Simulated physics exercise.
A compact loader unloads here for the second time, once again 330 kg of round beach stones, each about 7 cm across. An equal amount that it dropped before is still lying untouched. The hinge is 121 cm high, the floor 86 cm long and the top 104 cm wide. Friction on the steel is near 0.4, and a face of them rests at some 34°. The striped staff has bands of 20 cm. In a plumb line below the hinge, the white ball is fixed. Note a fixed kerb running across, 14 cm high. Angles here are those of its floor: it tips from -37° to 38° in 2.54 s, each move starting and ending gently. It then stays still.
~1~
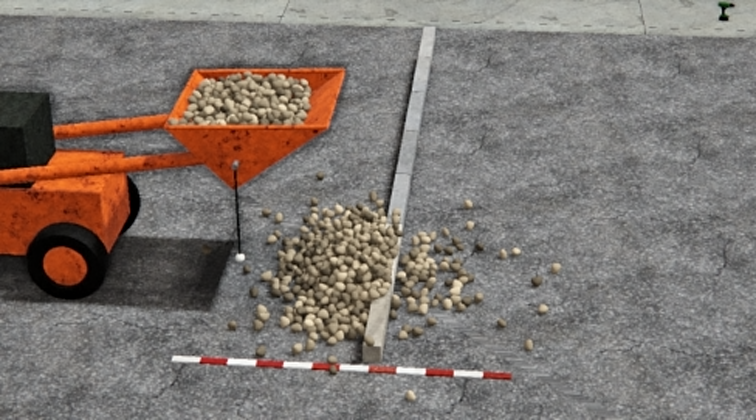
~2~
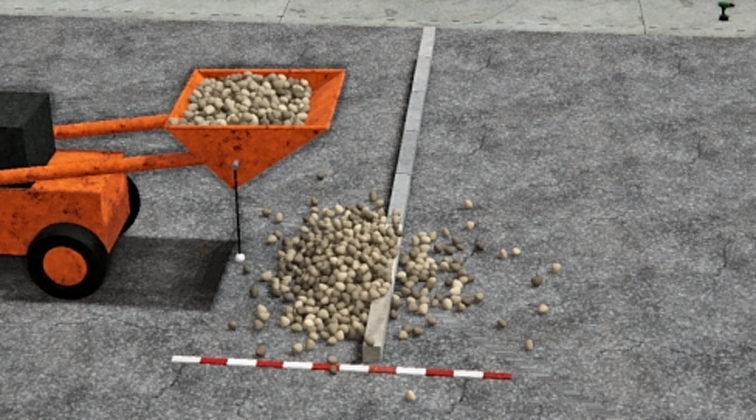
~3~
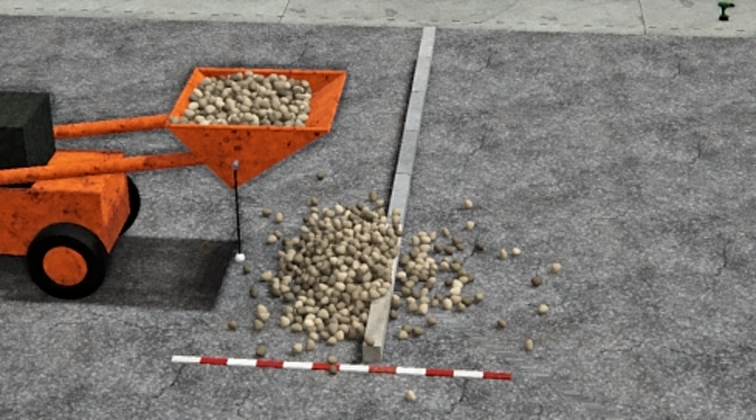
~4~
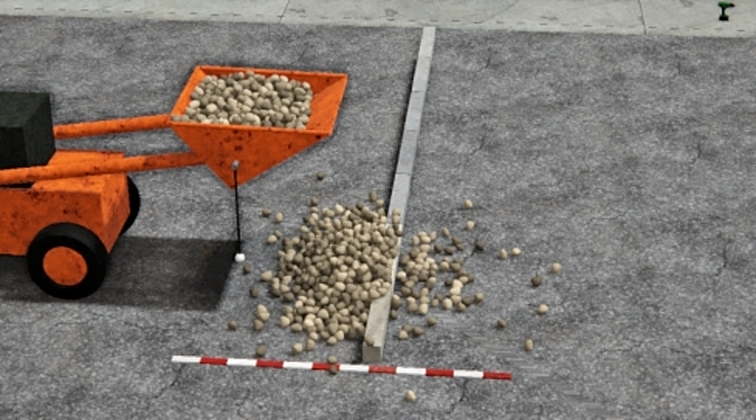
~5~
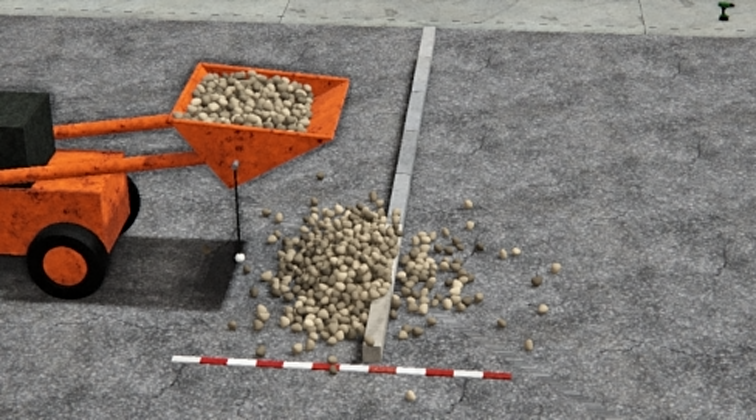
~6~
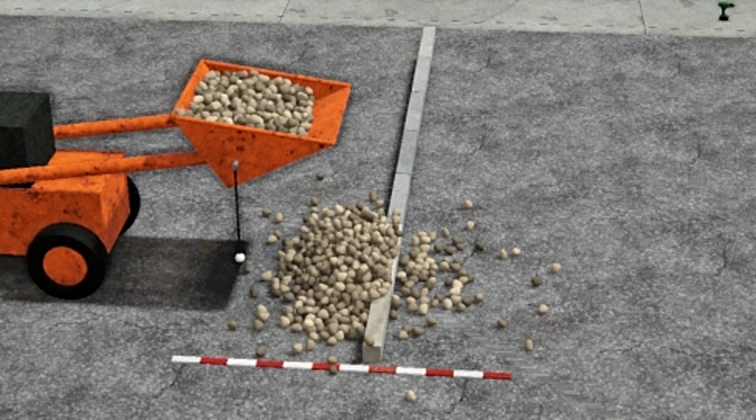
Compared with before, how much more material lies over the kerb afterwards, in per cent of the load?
Some 49 per cent of a load more.
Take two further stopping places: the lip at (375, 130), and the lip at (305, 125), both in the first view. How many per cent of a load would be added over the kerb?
About 95 per cent from the first spot and 20 per cent from the second.
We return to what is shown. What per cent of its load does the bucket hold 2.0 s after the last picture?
Still inside: Some 5 %.
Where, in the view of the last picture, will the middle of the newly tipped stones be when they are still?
They settle centred around (382, 259).
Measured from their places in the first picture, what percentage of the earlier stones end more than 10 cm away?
Close to 25 per cent.
Then, 1.3 s after the last picture the floor is at 26°; in per cent of one load, 84 in the bucket, 103 on this side of the kerb, 12 over the kerb; the foremost stones are at (520, 290).
Then, 2.0 s after the last picture the floor is at 38°; in per cent of one load, 6 in the bucket, 151 on this side of the kerb, 44 over the kerb; the foremost stones are at (524, 299).
Then, 2.4 s after the last picture the floor is at 38°; in per cent of one load, 0 in the bucket, 143 on this side of the kerb, 57 over the kerb; the foremost stones are at (538, 294).
Then, 4.9 s after the last picture the floor is at 38°; in per cent of one load, 0 in the bucket, 139 on this side of the kerb, 61 over the kerb; the foremost stones are at (547, 282). Net gain over the kerb, 49.
